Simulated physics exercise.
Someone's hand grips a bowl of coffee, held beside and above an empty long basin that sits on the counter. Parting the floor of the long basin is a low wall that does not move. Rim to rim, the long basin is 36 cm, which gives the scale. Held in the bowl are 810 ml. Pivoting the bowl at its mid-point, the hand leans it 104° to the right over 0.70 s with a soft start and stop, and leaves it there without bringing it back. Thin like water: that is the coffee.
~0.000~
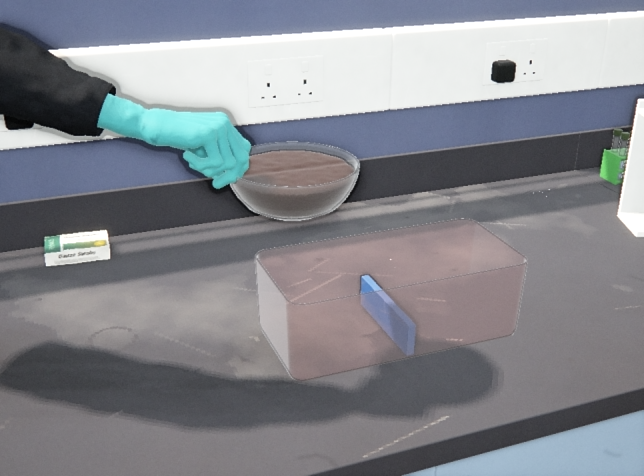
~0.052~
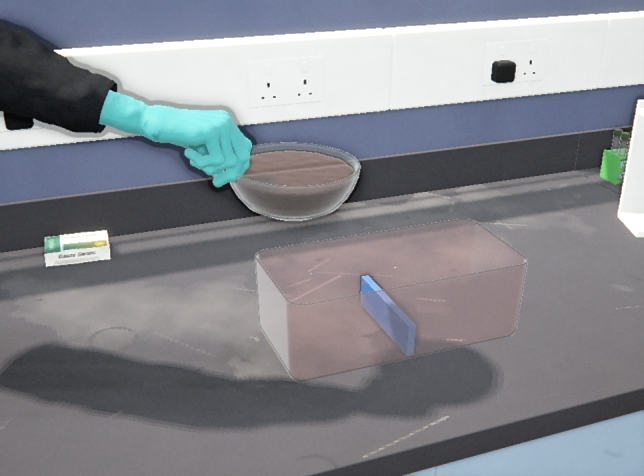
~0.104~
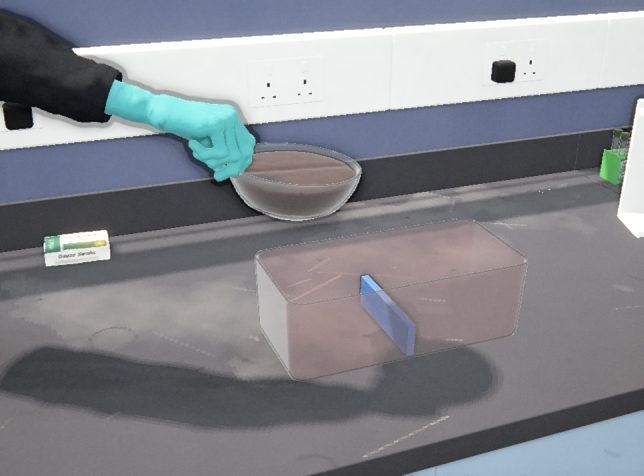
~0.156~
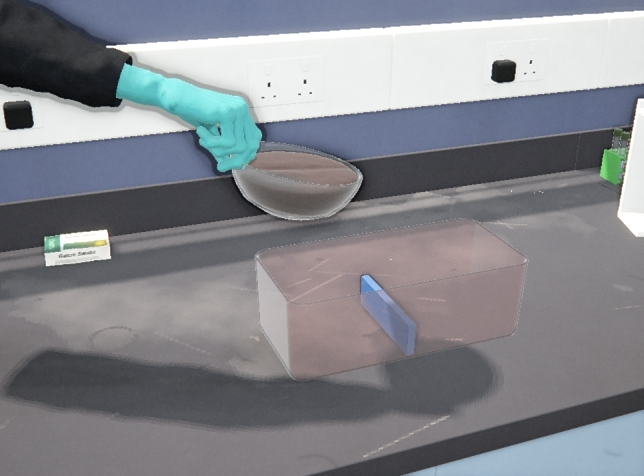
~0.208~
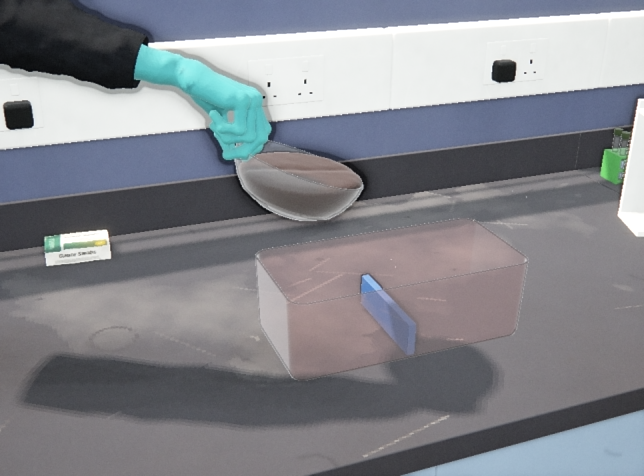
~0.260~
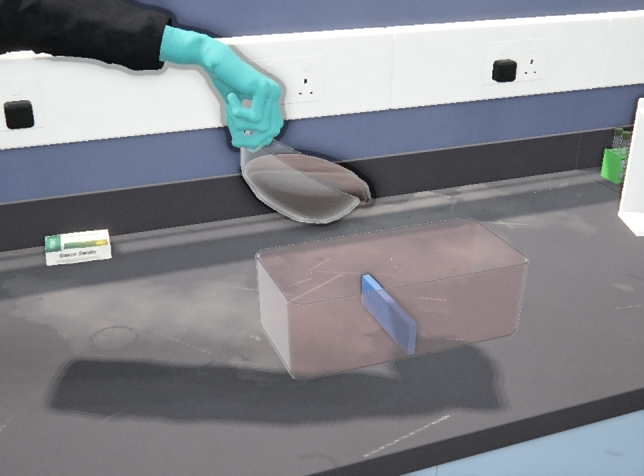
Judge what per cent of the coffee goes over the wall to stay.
40 percent, roughly.
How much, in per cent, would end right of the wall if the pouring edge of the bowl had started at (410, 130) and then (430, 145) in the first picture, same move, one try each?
About 85 %, then about 85 %.
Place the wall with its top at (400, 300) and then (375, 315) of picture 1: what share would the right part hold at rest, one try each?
I'd say 15 percent on the first go, 60 percent on the next.
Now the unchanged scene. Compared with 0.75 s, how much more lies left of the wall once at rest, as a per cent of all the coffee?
Around 2 in a hundred.
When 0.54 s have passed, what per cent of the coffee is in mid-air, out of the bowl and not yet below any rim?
Roughly 26 percent.
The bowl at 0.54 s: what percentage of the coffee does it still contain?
Some 6 % of it is still there.
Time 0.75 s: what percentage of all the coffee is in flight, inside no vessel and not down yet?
Something like 5 per cent is in the air then.
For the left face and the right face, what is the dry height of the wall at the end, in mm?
About 34 mm on the left, about 38 mm on the right.
Then, 0.54 s in, the tilt is 91° and 6 per cent is still to pour, 33 is left of the wall and 36 right of it.
Then, 0.75 s in, the tilt is 104° and 0 per cent is still to pour, 55 is left of the wall and 39 right of it.
Then, 0.96 s in, the tilt is 104° and 0 per cent is still to pour, 57 is left of the wall and 40 right of it.
Then, 1.20 s in, the tilt is 104° and 0 per cent is still to pour, 57 is left of the wall and 40 right of it.
Finally, 57 per cent lies left of the wall, 40 right of it and 3 outside.
